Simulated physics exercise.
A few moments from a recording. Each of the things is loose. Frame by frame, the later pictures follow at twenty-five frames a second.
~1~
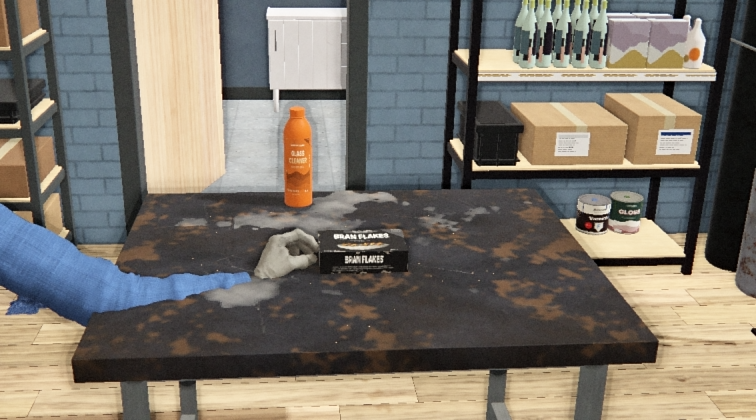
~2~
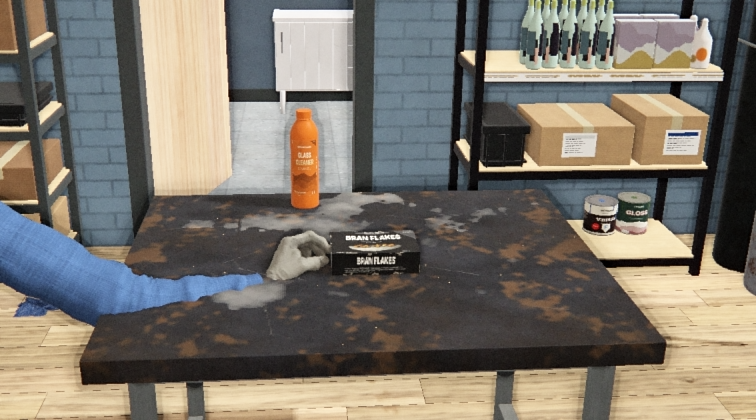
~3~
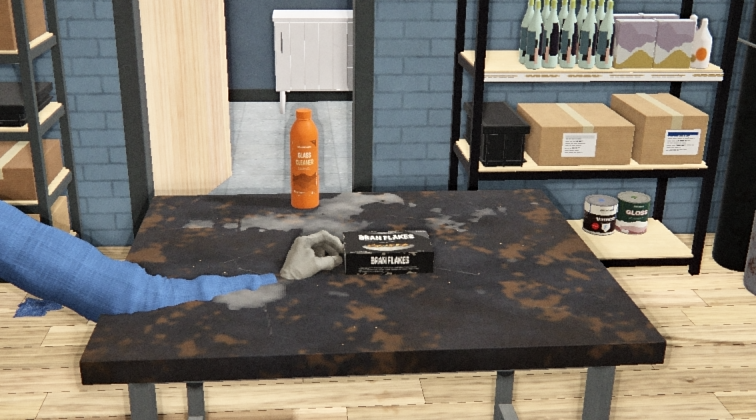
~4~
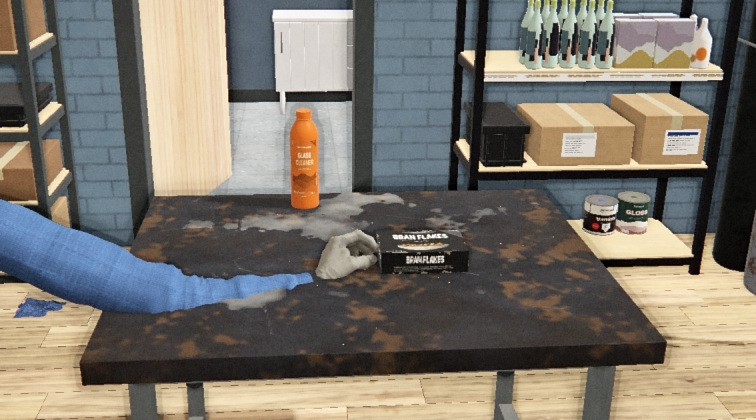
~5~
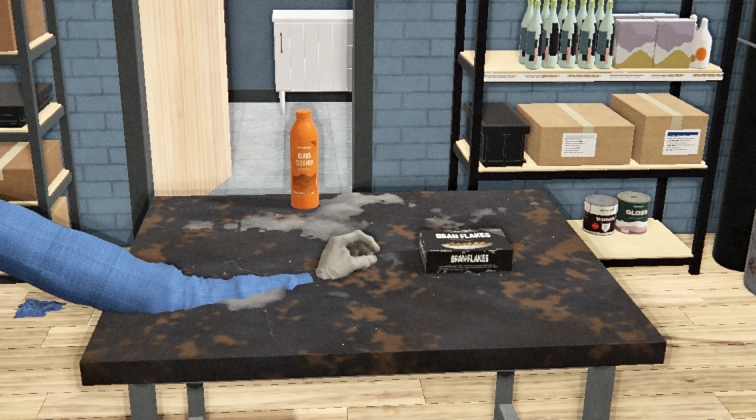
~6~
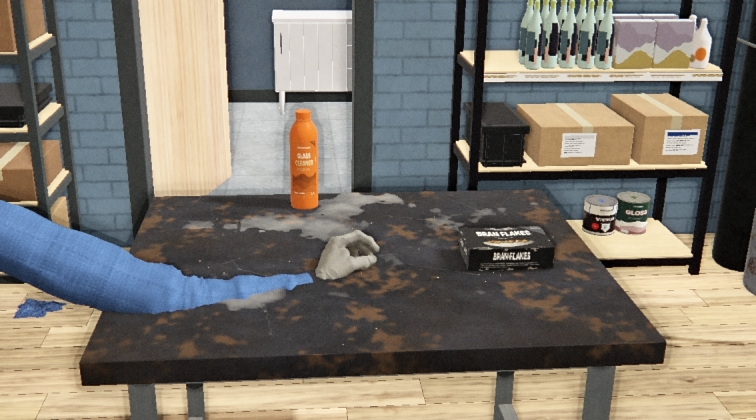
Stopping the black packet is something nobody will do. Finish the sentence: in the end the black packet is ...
Off the table.
Then, 0.10 s later than the last frame, black packet now off the table.
Then, 0.30 s later than the last frame, things are still on the move.
Then, 0.50 s later than the last frame, as before.
When it is over, off the table, black packet.
